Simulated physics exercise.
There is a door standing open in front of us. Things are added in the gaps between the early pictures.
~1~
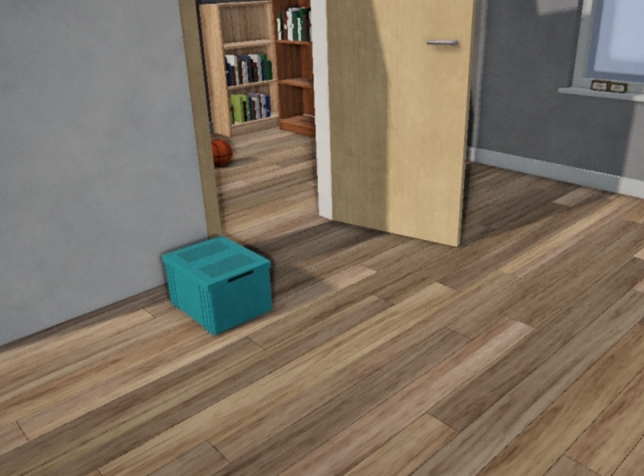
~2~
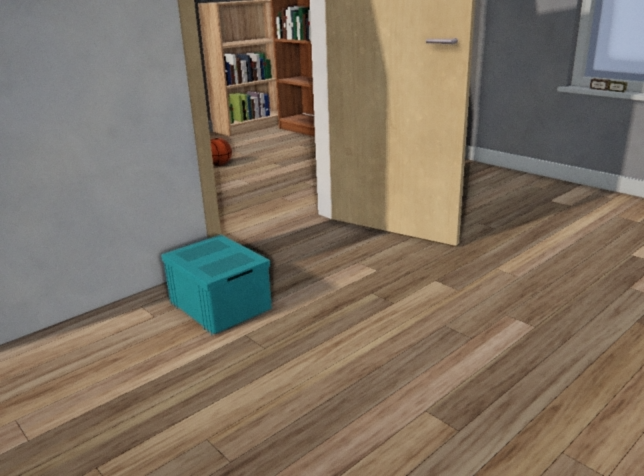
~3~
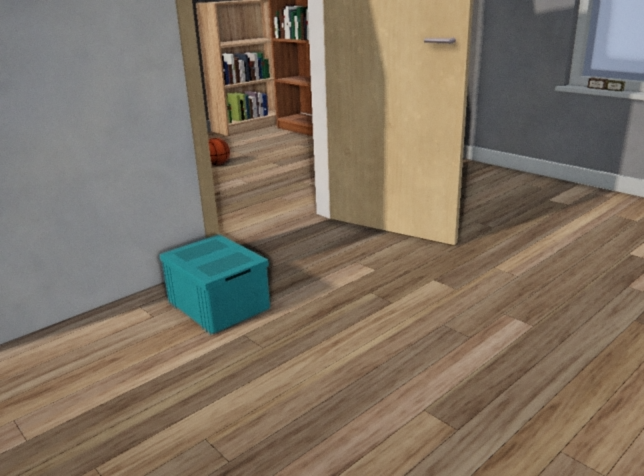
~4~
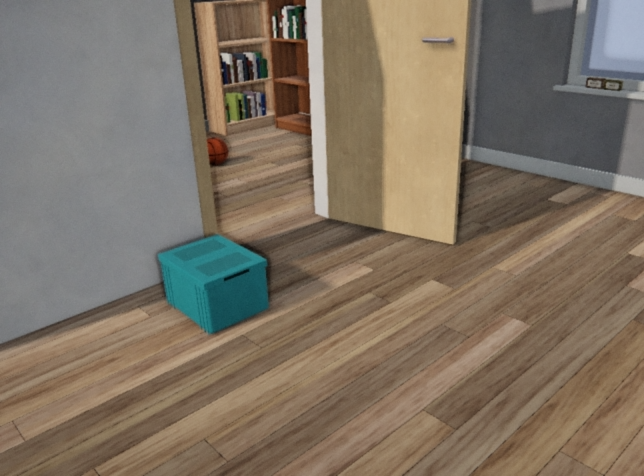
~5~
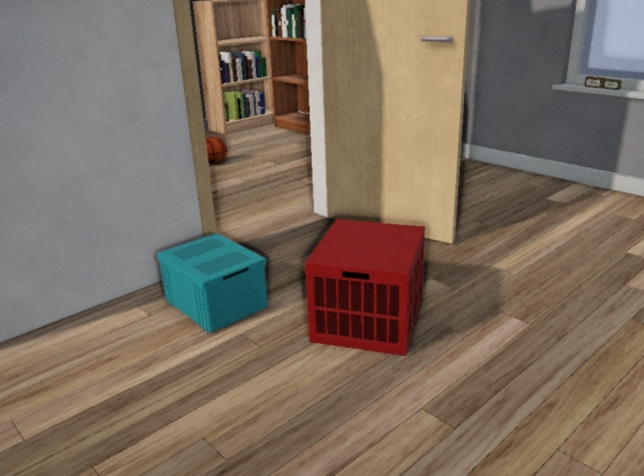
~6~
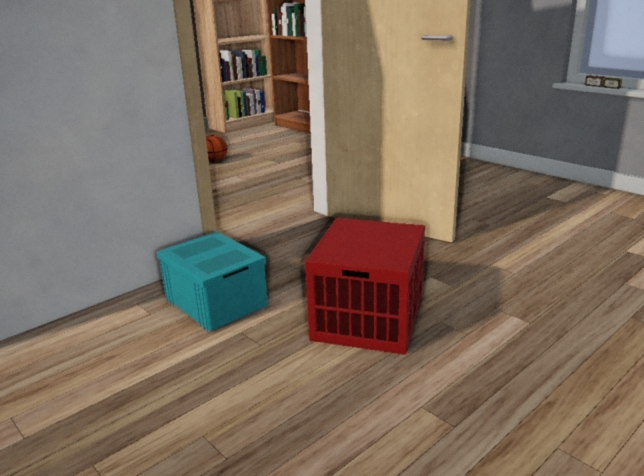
A red chest appears beside the turquoise tote while the wide open door stays still.
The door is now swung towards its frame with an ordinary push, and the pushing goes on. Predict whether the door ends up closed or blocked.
The door finds its frame.
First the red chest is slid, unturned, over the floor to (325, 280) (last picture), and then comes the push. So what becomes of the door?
The door is obstructed after that.
Then, 0.50 s later than the last frame, door at 89°.
Then, 1.00 s later than the last frame, door at 56°.
Then, 1.30 s later than the last frame, door at 35°.
Then, 1.60 s later than the last frame, door at 13°.
When it is over, door at 0°; both as before. End places, in pixels of the last picture, red chest near (369, 281).
